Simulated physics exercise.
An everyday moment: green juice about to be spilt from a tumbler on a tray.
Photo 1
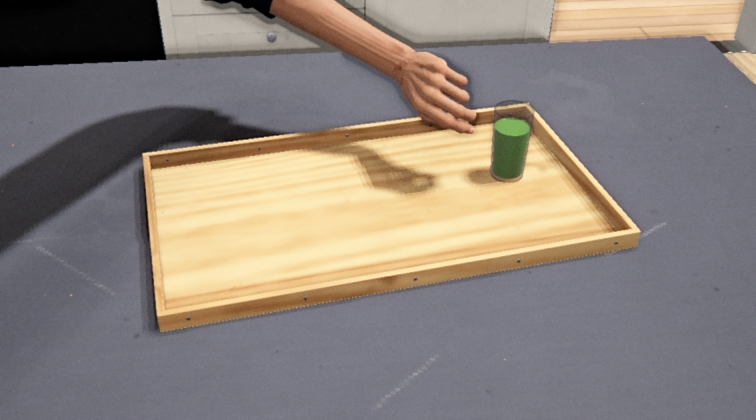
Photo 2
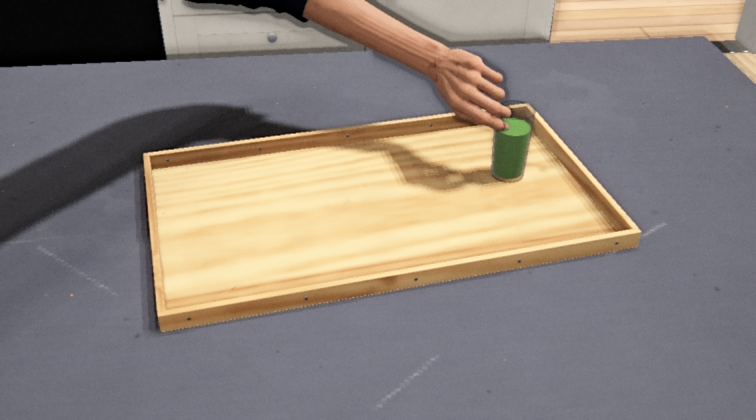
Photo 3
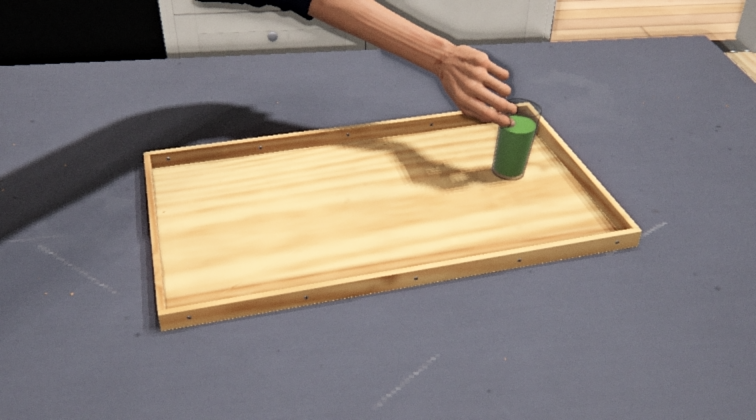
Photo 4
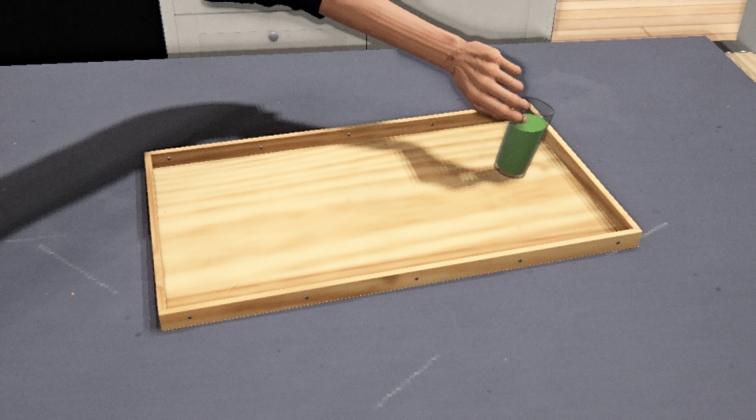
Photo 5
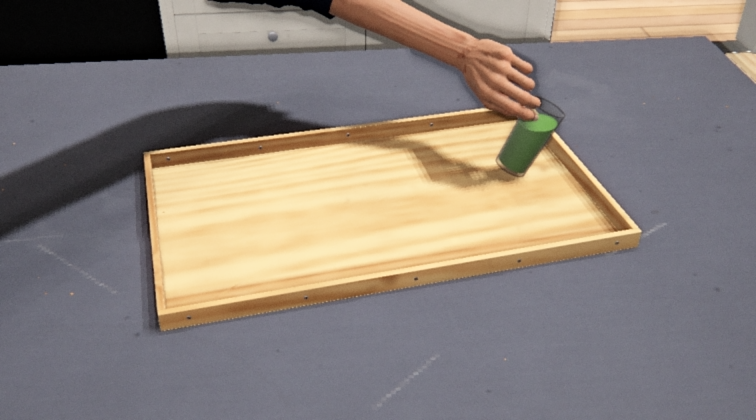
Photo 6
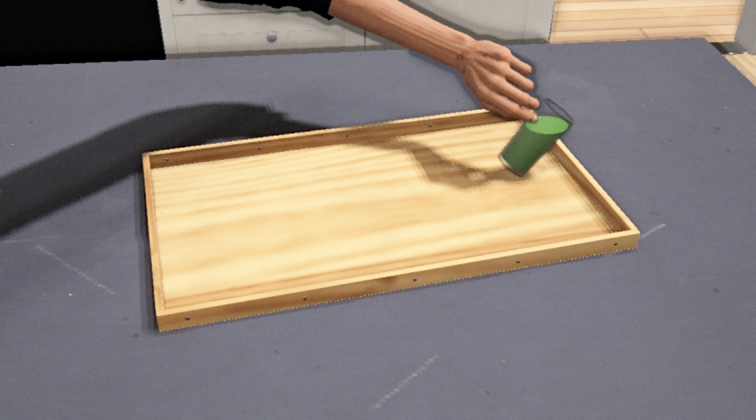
A clear tumbler of green juice stands near the right end of a shallow wooden tray on a grey tabletop, seen from above at an angle. A bare forearm with a dark sleeve reaches in from the top, casting a long shadow leftward across tray and table. The hand moves right to the tumbler's rim and pushes, and the glass leans increasingly rightward while the view stays still.
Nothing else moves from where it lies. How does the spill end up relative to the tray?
I think it will spread beyond the tray.
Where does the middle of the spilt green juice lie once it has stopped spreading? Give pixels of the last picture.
It settles with its centre at about (732, 151).
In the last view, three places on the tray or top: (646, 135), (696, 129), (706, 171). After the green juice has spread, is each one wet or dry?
Going in order, the first is covered by the spill, the second covered by the spill, and the third covered by the spill.
Shortly, the tumbler lies across the rim; the puddle covers about as much as a plate; it has landed past the rim.
Then, the puddle covers about as much as a tray; it has landed past the rim.
At the finish, the puddle covers about as much as a tray; it has landed past the rim.
